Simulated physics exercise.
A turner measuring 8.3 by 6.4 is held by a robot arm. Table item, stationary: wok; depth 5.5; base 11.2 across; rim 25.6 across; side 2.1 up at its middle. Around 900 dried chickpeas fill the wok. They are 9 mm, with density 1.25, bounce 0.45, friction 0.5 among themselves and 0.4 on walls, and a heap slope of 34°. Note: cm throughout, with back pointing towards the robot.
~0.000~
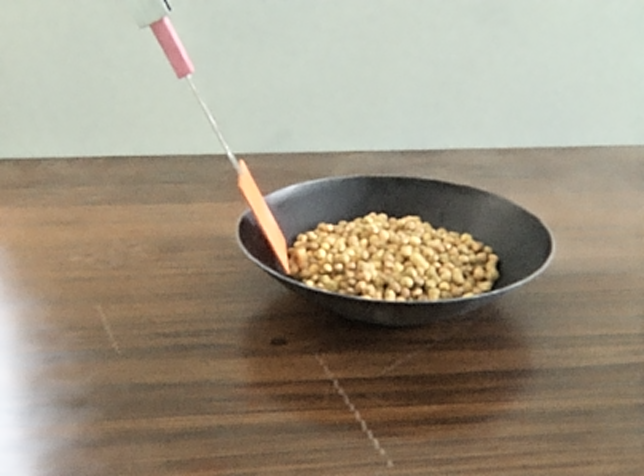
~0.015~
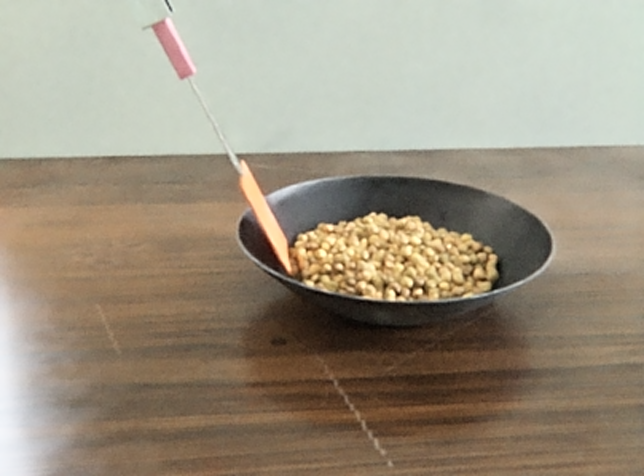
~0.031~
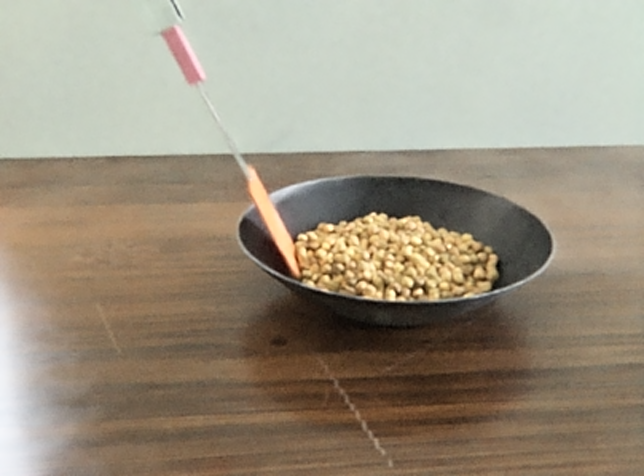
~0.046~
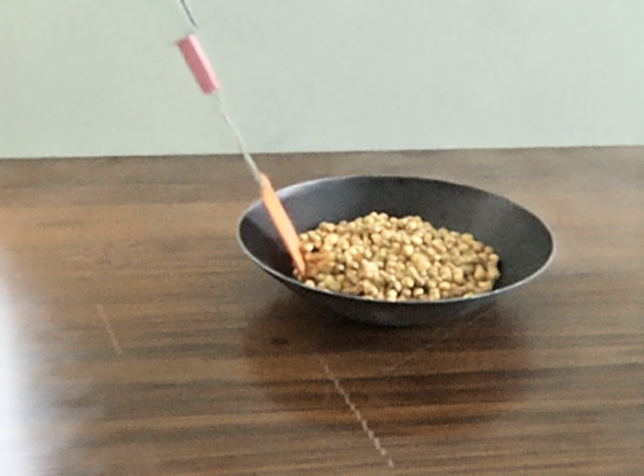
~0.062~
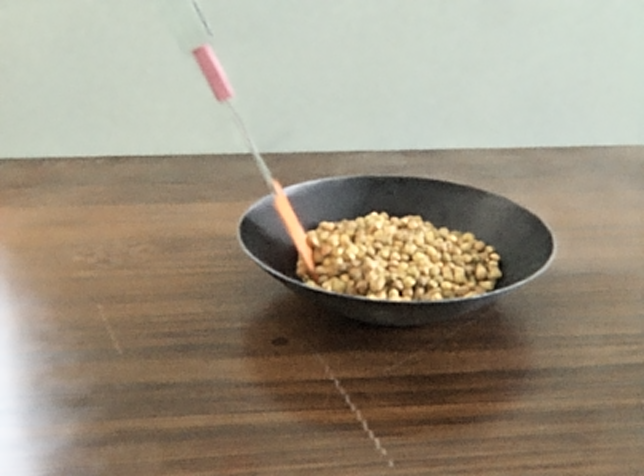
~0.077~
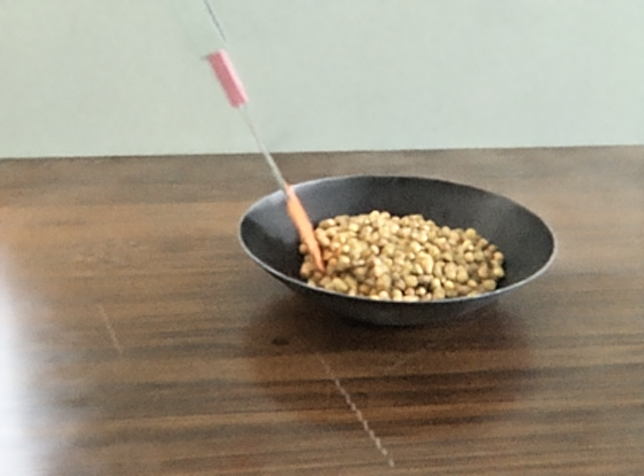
In this clip, an orange turner dips into the left side of a dark wok of dried chickpeas on a wooden table, then moves slowly a short way right, nudging the nearest chickpeas slightly.
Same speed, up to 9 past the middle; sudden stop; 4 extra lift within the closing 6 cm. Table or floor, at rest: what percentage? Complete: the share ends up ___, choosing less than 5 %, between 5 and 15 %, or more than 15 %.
The share ends up more than 15 %.
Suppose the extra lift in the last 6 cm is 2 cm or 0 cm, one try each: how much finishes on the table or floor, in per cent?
You'd get some 30 per cent with the first setting and some 30 per cent with the second.
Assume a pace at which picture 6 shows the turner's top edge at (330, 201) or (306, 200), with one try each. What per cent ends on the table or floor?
About 35 and 30 per cent.
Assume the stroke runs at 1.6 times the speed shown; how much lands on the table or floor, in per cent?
That comes to some 35 per cent, roughly.
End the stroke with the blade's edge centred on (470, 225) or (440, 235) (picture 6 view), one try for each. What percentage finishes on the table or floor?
The two tries give near 10 and near 0 in a hundred.
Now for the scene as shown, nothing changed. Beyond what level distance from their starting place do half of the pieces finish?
Roughly 4 cm.
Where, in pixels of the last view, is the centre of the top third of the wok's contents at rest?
Pixel estimate: About (475, 250).
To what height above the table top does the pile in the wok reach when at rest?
5.5 cm.
After 0.16 s, sloping 65°, highest piece 5 above the table; 900 in the wok.
After 0.24 s, sloping 65°, highest piece 7 above the table; 900 in the wok.
After 0.48 s, sloping 65°, highest piece 6 above the table; 710 in the wok, 168 on the table or floor, 22 on the blade or in flight.
After 1.53 s, sloping 65°, highest piece 5 above the table; 710 in the wok, 190 on the table or floor.
At rest, 710 in the wok, 190 on the table or floor. That is 21 % on the table or floor.
